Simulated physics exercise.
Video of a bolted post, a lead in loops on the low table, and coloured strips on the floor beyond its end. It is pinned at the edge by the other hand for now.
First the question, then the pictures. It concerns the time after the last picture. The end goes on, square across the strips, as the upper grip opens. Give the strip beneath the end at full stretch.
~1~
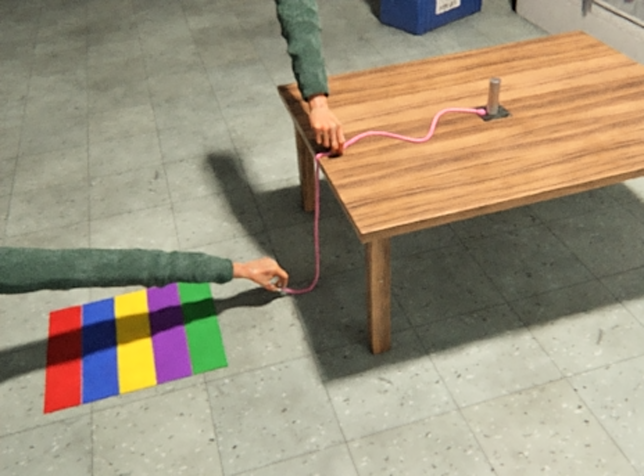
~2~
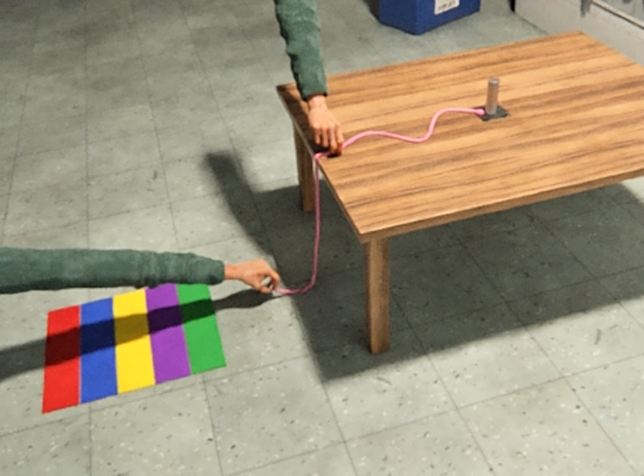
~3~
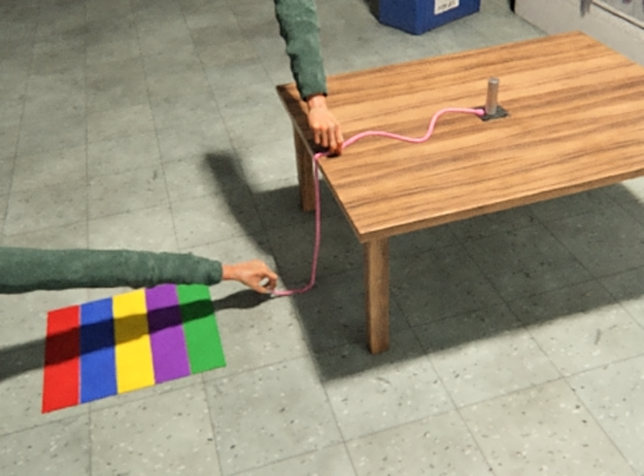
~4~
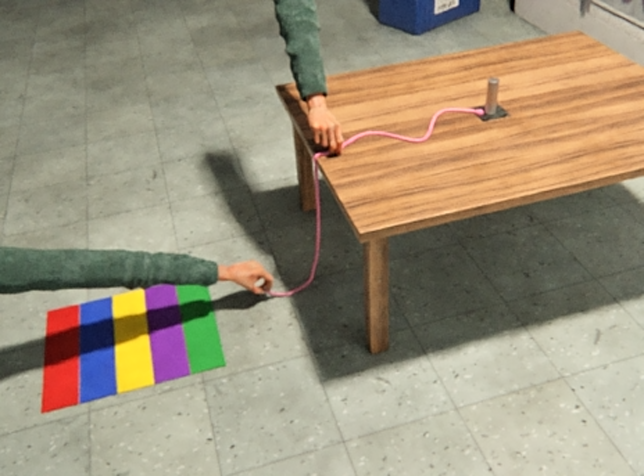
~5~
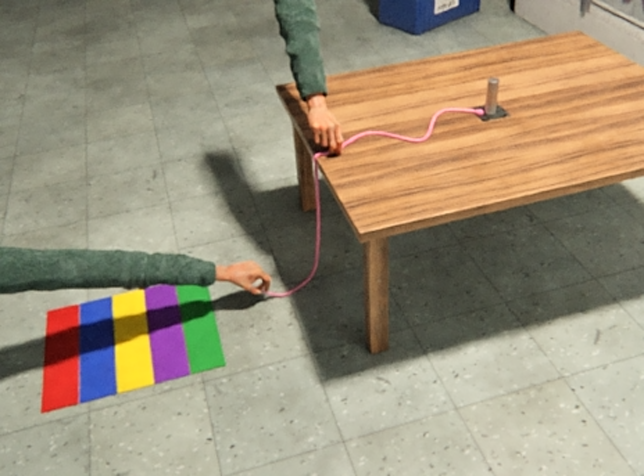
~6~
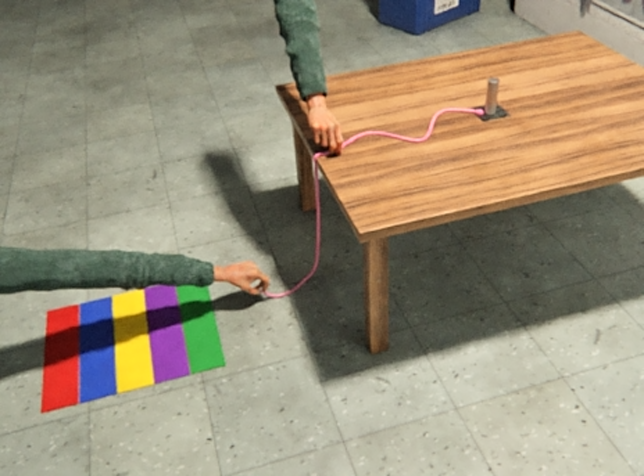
Yellow strip.
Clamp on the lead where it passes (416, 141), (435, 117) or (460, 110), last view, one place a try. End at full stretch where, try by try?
Approximately (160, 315), (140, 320) and (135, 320) respectively.
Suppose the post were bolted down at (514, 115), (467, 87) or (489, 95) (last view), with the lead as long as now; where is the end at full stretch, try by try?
Approximate places, in that order: (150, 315), (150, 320), (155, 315).
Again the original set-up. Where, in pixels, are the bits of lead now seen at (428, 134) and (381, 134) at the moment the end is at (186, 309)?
Around (402, 134) and around (348, 147).
Soon after, end near (186, 309); over green.
After that, end near (149, 318); over purple.
At the stop, end near (126, 323); over yellow. It gets as far as the yellow strip.
